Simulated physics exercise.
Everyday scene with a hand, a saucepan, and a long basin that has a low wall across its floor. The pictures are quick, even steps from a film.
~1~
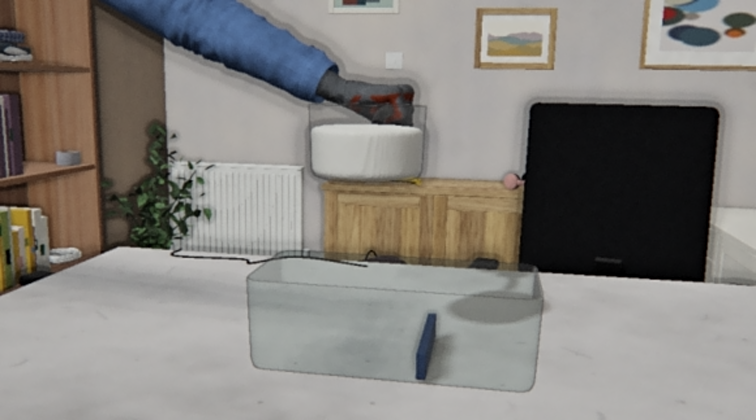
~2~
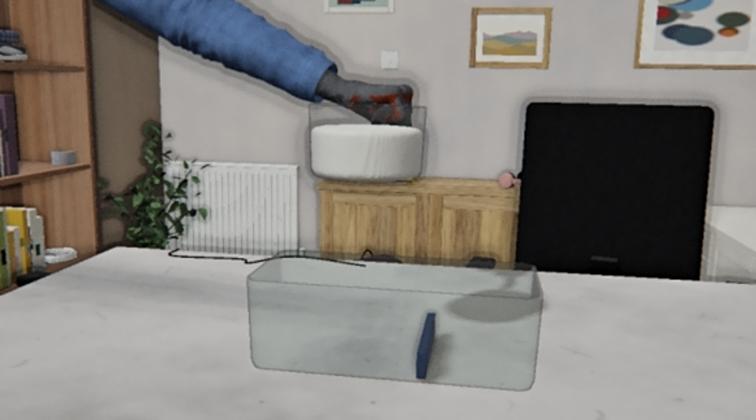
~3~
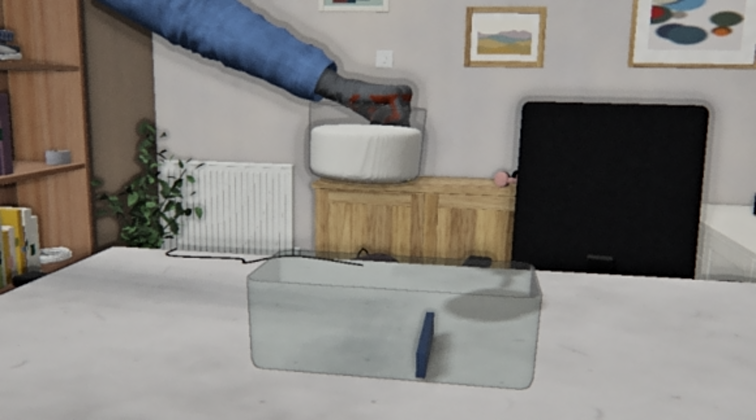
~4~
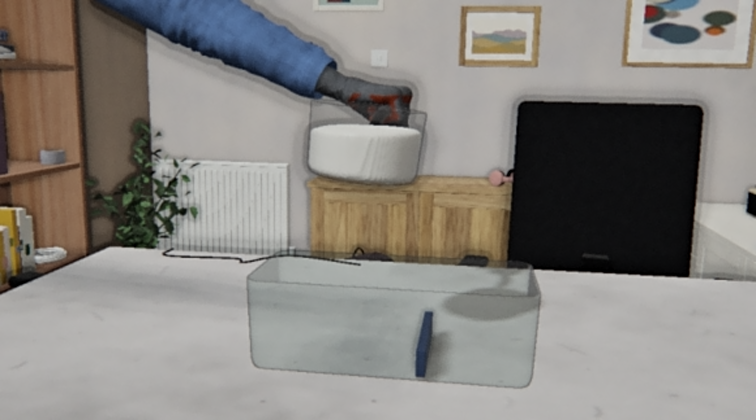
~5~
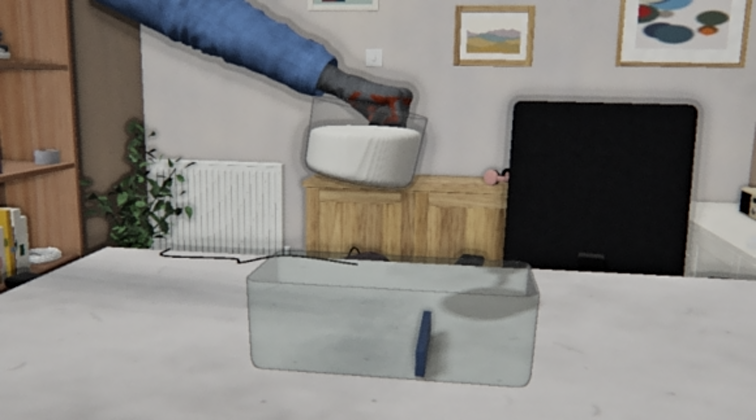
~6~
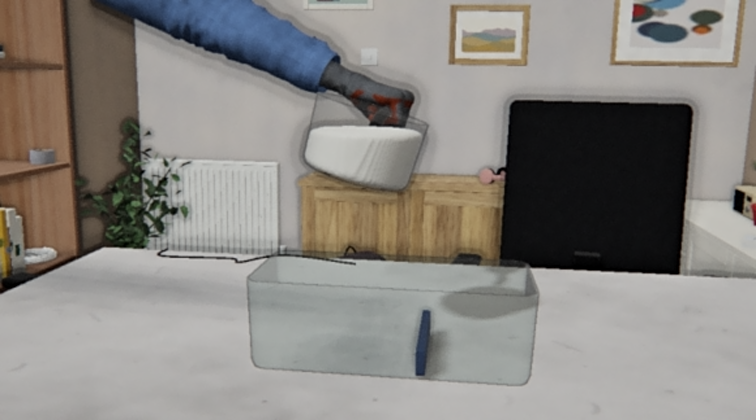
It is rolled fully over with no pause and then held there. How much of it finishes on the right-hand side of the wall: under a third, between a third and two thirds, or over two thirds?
Upwards of two thirds.
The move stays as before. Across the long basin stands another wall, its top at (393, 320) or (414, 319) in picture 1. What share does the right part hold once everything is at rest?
First try: Roughly 95 per cent; second try: 95 per cent.
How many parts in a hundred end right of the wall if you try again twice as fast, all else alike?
Result: Roughly 75 %.
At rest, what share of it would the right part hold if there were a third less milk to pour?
About 90 in a hundred.
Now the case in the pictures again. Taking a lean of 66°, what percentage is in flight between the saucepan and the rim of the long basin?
It's close to 25 per cent.
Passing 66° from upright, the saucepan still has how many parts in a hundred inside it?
Roughly 70 %.
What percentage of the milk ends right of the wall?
That share comes out near 85 percent.
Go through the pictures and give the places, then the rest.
In the first frame, it leans 0°; its right rim is at (425, 108); the milk meets the walls at (315, 128) and (422, 130); the long basin's rim runs from (265, 265) to (539, 283); the wall's top is at (427, 333).
In the second frame, it leans 1°; its right rim is at (425, 109); the milk meets the walls at (315, 127) and (422, 131).
In the third frame, it leans 3°; its right rim is at (425, 111); the milk meets the walls at (314, 128) and (422, 132).
In the fourth frame, it leans 6°; its right rim is at (426, 115); the milk meets the walls at (314, 129) and (421, 133).
In the fifth frame, it leans 10°; its right rim is at (426, 120); the milk meets the walls at (314, 130) and (422, 133).
In the sixth frame, it leans 15°; its right rim is at (427, 127); the milk meets the walls at (312, 131) and (423, 134).
A moment on, the saucepan is tipped part way and 70 per cent is still to pour, 0 is left of the wall and 5 right of it.
Next, the saucepan is tipped on its side and 18 per cent is still to pour, 2 is left of the wall and 63 right of it.
Then the saucepan is tipped right over and 2 per cent is still to pour, 12 is left of the wall and 81 right of it.
Later the saucepan is tipped right over and 0 per cent is still to pour, 15 is left of the wall and 83 right of it.
Finally, 16 per cent lies left of the wall, 83 right of it and 1 outside.
